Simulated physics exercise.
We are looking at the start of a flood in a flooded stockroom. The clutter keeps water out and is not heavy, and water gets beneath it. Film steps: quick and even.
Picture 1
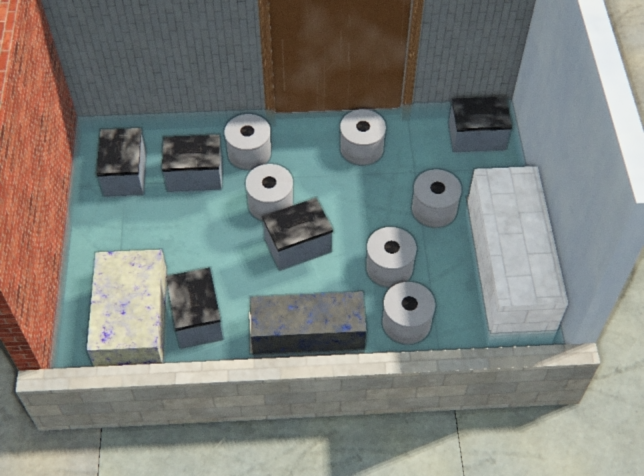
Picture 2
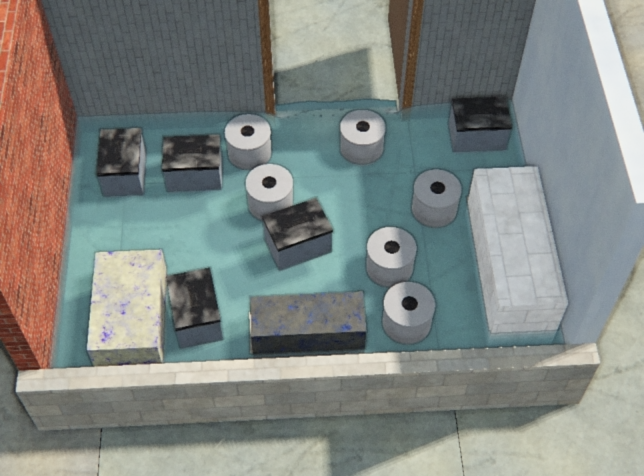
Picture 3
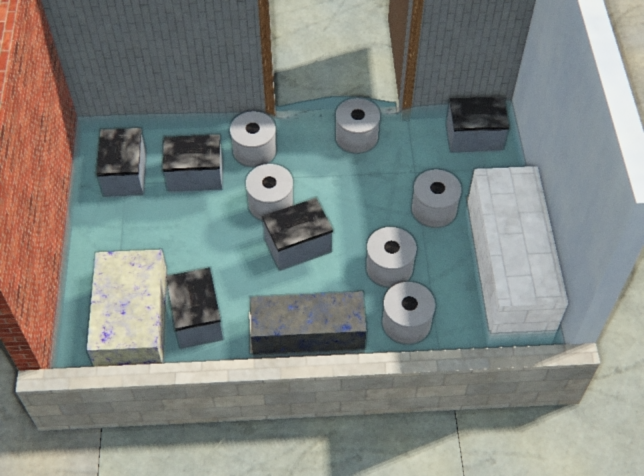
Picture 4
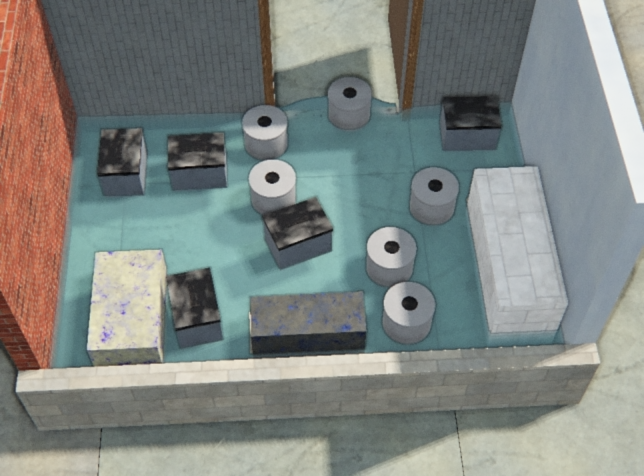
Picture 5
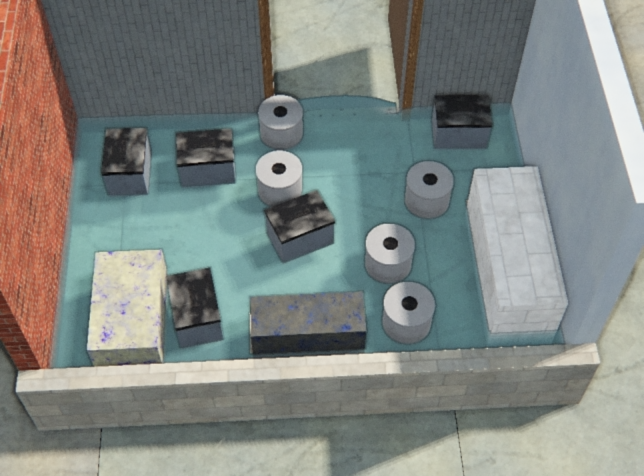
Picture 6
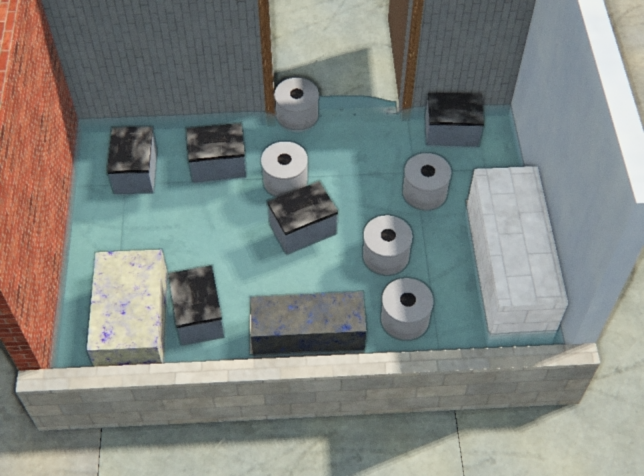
A brown door opens in a flooded room, and floating tubs and dark boxes drift toward the gap.
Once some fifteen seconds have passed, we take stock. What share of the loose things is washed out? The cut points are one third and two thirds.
It falls at two thirds or above.
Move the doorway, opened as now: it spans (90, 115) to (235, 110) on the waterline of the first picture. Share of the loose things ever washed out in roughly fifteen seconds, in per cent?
Something like 60 percent.
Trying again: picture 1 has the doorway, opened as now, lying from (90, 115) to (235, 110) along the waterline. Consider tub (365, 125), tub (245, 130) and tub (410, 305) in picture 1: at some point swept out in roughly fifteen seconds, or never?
Escapes, escapes, remains.
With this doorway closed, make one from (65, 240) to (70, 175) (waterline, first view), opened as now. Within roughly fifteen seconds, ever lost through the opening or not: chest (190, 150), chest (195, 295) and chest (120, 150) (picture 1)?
Item one: Leaves; item two: Remains; item three: Leaves.
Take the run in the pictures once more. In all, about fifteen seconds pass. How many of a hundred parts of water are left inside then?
38 %.
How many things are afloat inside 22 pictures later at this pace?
That number is 3.
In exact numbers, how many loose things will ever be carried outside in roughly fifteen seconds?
You get 9.
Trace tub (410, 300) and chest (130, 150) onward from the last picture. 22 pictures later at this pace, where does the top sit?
Tops end up close to (402, 221) and (296, 107) respectively.
A moment on, 2 of 11 are out; 9 afloat.
Next, 5 of 11 are out; 6 afloat.
Later, 8 of 11 are out; 3 afloat.
In the end, 9 of 11 are out; 2 afloat.
